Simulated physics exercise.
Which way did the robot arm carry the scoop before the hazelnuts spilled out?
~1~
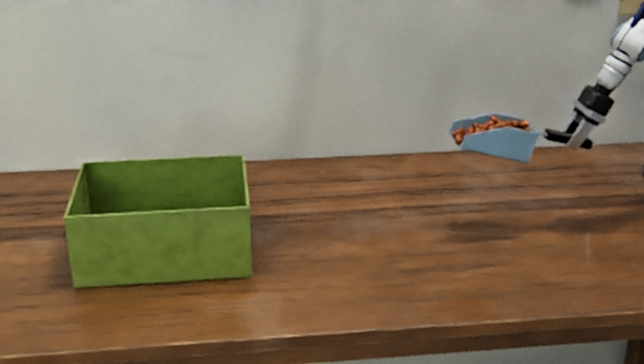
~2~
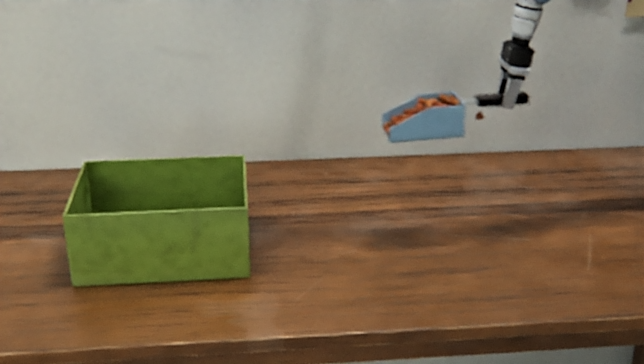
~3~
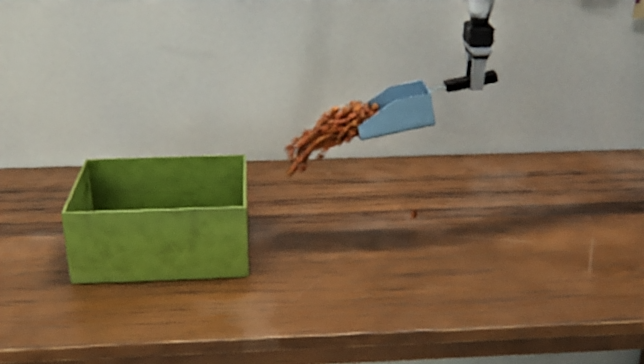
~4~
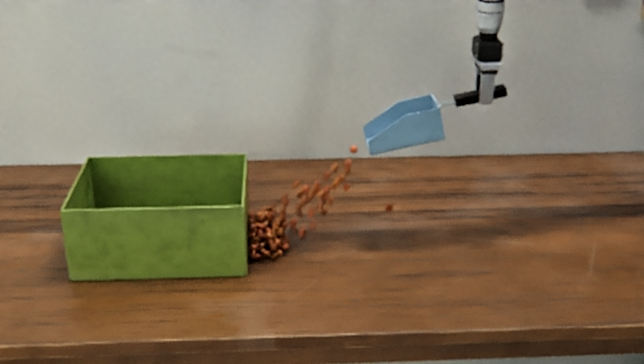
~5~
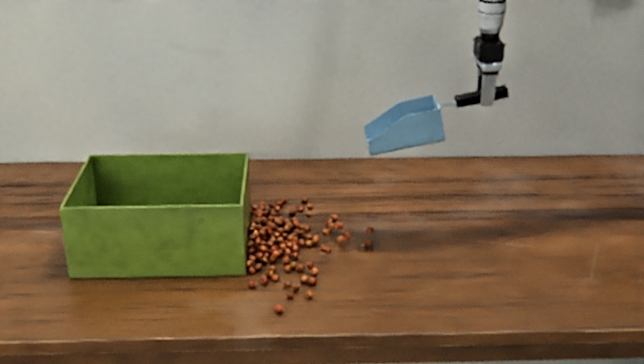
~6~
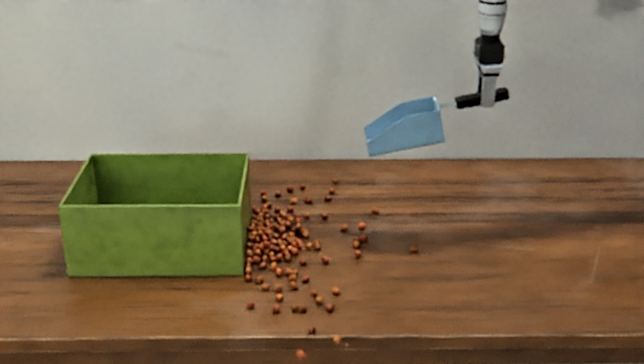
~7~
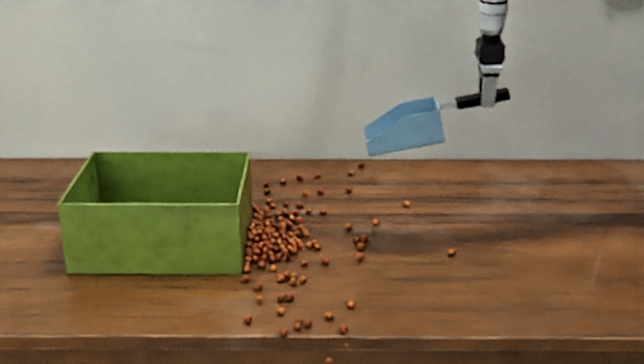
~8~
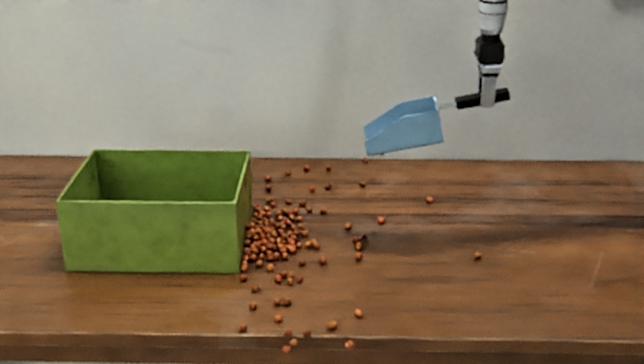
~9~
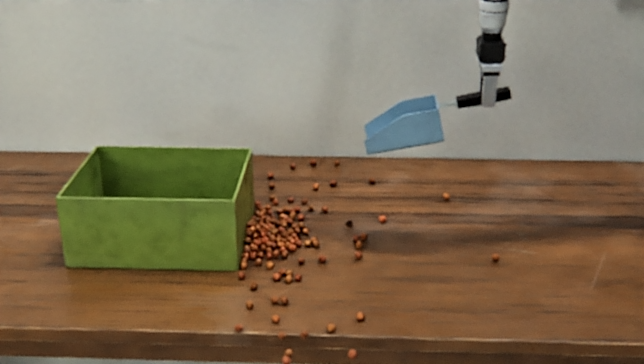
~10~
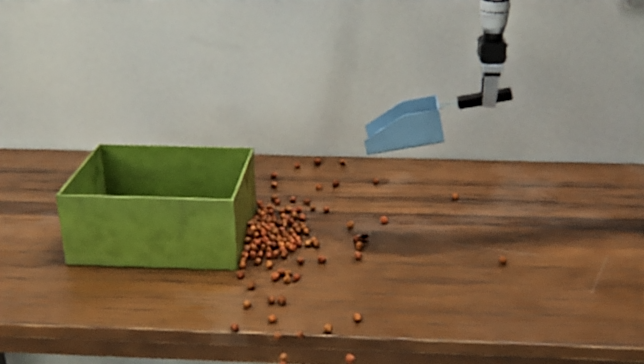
The robot arm carried the scoop to the left, towards the green box.
